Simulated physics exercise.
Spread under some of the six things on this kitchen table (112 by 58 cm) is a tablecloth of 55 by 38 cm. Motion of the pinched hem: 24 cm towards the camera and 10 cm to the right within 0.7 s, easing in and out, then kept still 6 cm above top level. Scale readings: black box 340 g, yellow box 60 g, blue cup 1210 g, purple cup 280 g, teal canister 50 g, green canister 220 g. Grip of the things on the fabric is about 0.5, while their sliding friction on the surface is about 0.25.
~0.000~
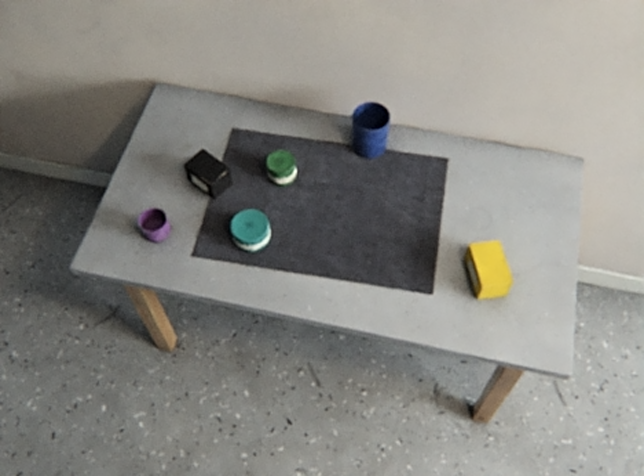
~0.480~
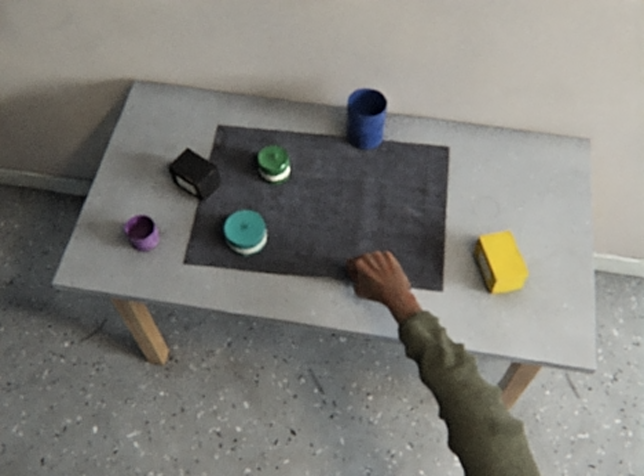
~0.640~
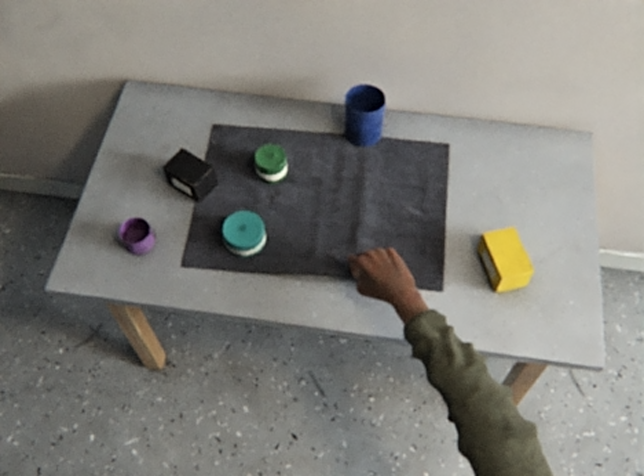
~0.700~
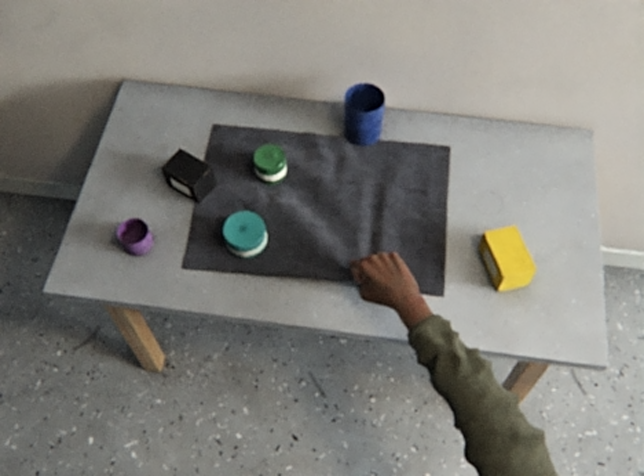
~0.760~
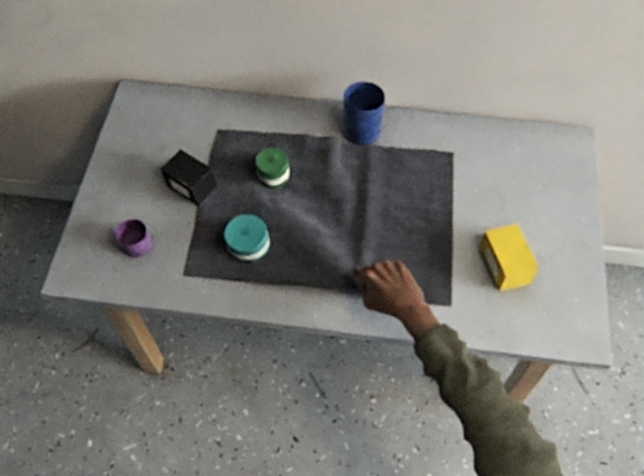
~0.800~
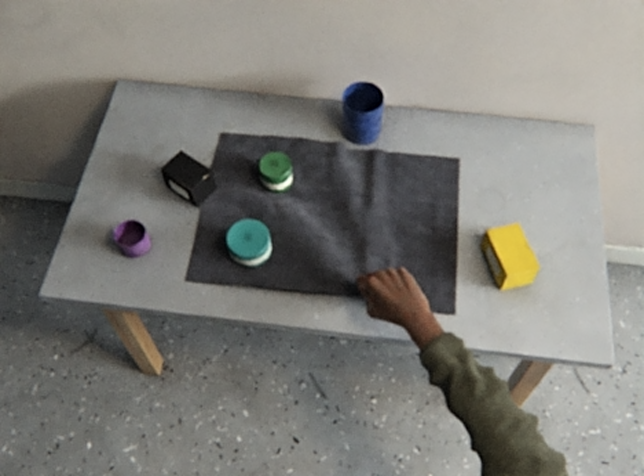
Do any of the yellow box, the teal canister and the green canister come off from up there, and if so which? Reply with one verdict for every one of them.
At the end, the yellow box winds up on, the teal canister winds up off, the green canister winds up on.
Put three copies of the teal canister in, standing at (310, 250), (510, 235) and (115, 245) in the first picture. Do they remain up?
In order: Comes off; holds on; holds on.
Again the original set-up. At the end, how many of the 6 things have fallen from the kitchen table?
Tally: 1.
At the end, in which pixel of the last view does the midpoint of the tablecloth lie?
(386, 308) or thereabouts.
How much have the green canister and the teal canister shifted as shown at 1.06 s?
Estimate: Green canister near 20 cm, teal canister near 15 cm.
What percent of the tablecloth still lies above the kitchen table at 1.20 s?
I'd say close to 70 per cent of it.
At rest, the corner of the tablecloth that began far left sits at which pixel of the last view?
In the final picture it's somewhere around (269, 211).
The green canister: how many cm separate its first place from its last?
Green canister: Roughly 30 cm.
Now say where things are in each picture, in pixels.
Yellow box (491, 262); teal canister (250, 225); green canister (281, 161); tablecloth corners (192, 256) (232, 128) (448, 159) (433, 295), in the first frame.
Blue cup (367, 103); tablecloth corners (184, 264) (218, 125); grip (356, 278), in the second frame.
Tablecloth corners (181, 267) (213, 124); grip (358, 276), in the third frame.
Tablecloth corners (182, 268) (213, 124); grip (360, 281), in the fourth frame.
Green canister (272, 160); teal canister (246, 232); tablecloth corners (184, 276) (218, 129); grip (364, 290), in the fifth frame.
Yellow box (513, 248); teal canister (248, 237); green canister (275, 165); tablecloth corners (185, 281) (221, 132) (459, 158) (455, 315); grip (367, 297), in the sixth frame.
By 0.9 s, 95 % of the tablecloth is still over the top; green canister 11 cm off its start, teal canister 9 cm off its start, black box 2 cm off its start.
By 1.1 s, 85 % of the tablecloth is still over the top; green canister 18 cm off its start, teal canister 15 cm off its start, black box 2 cm off its start.
By 1.2 s, 70 % of the tablecloth is still over the top; green canister 24 cm off its start at (327, 240), teal canister 21 cm off its start at (284, 318), black box 2 cm off its start at (188, 174).
By 1.3 s, 65 % of the tablecloth is still over the top; green canister 27 cm off its start, teal canister 27 cm off its start, black box 2 cm off its start.
By 2.9 s, 65 % of the tablecloth is still over the top; teal canister over the edge, green canister 28 cm off its start at (331, 254), yellow box 0 cm off its start at (515, 249), black box 2 cm off its start at (188, 174).
